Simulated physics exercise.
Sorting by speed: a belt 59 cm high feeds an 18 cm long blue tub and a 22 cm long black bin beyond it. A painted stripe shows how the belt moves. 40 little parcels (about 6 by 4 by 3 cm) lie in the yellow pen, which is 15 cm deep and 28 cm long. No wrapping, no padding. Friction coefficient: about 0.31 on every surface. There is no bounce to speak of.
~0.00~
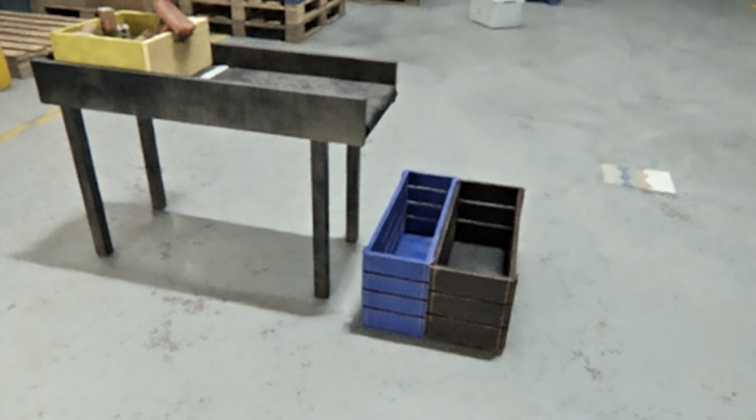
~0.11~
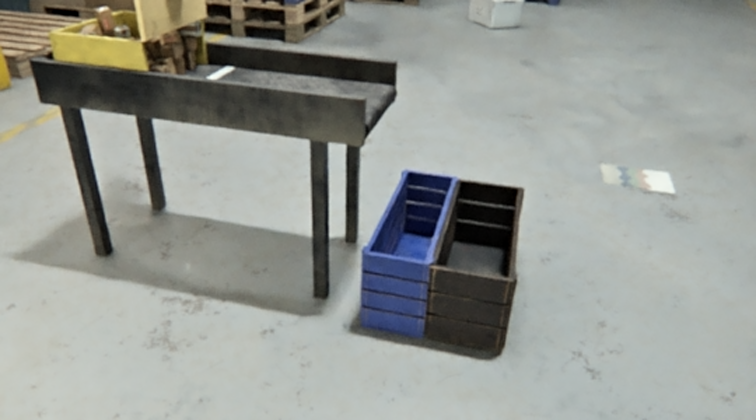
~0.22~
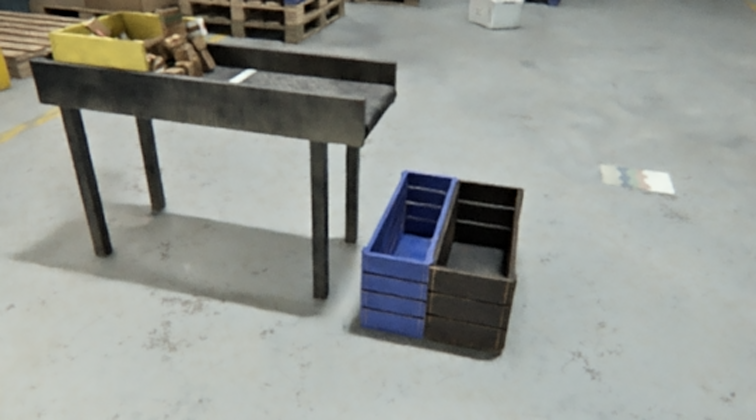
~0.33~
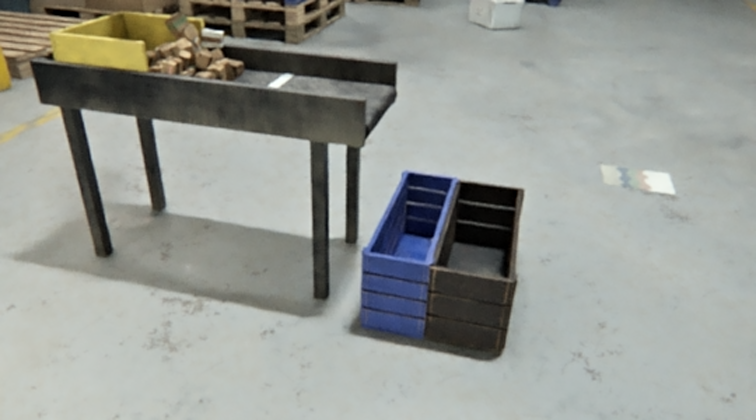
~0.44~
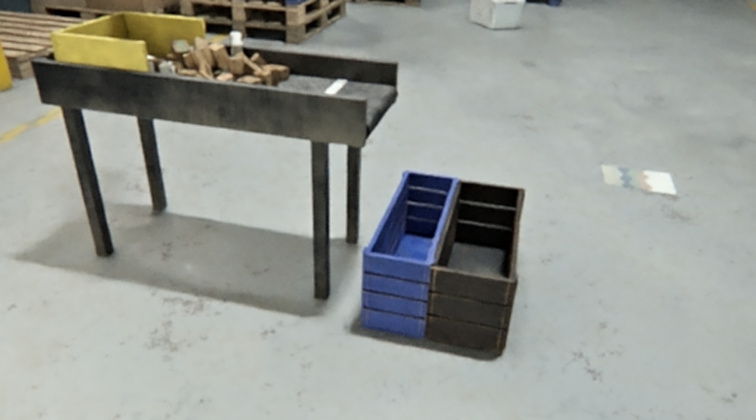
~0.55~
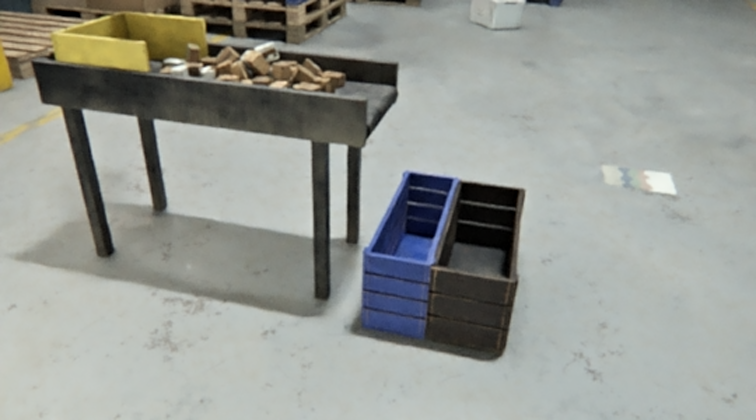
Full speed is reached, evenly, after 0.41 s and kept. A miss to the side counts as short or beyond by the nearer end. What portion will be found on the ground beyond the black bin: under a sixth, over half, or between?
Ending on the ground beyond the black bin: Upwards of half of them.
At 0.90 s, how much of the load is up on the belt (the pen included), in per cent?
Roughly 30 per cent.
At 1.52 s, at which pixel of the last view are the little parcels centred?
At about (658, 318).
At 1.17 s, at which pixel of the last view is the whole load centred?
Near (566, 291).
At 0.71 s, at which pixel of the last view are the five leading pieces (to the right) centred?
Around (414, 104).
After 0.71 s, 1 still in the yellow pen, 32 on the belt and 7 in the air.
After 0.90 s, 11 on the belt and 29 in the air.
After 1.17 s, 23 on the ground beyond the black bin and 17 in the air.
When it is over (at 1.52 s), 40 on the ground beyond the black bin. Asked share, 40 of 40, 100 per cent.
